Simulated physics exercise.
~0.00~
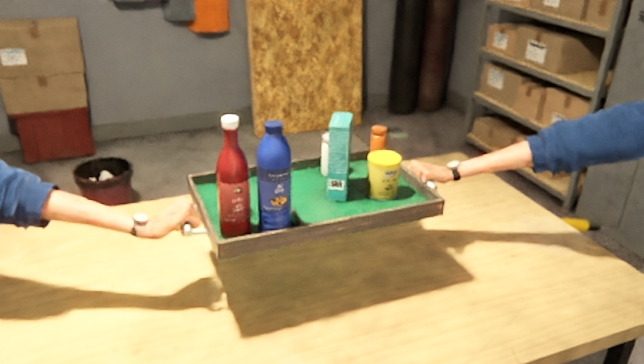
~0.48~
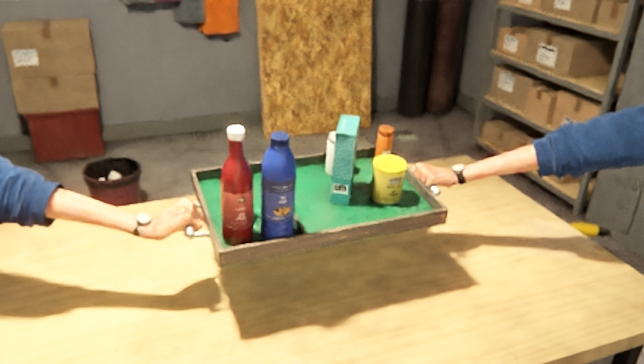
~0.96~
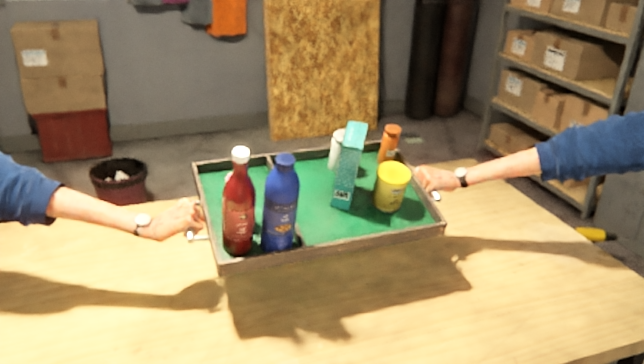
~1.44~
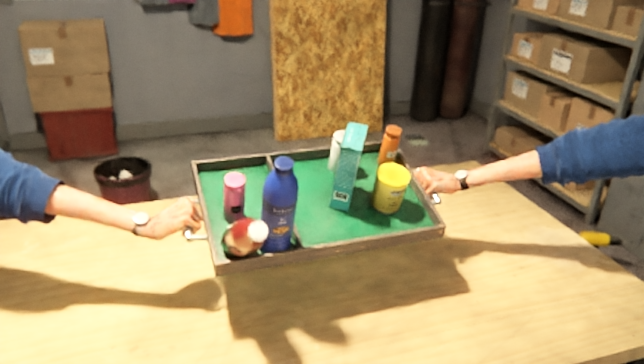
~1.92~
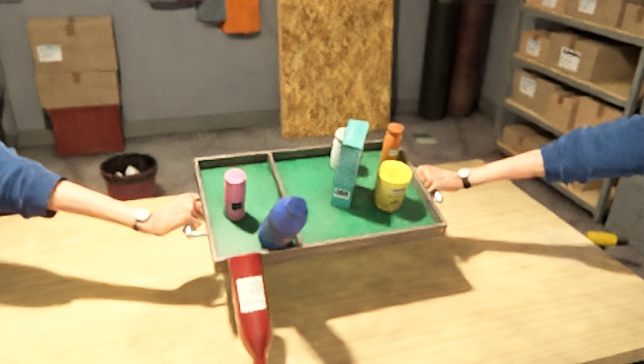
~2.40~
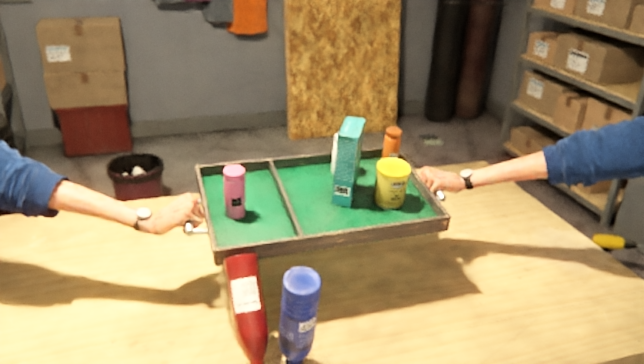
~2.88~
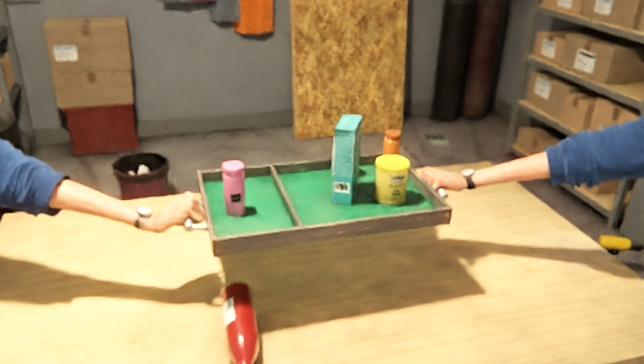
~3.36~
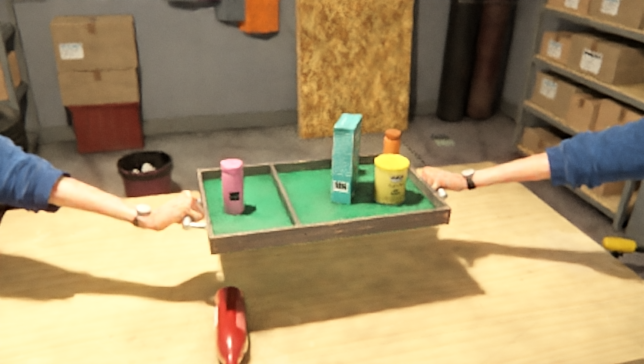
In a storeroom, two hands hold a green-lined tray of bottles and containers above a wooden table and tip its near edge down; the red bottle topples off, then the blue one, before the tray levels with the turquoise packet still upright and the red bottle lying on the table.
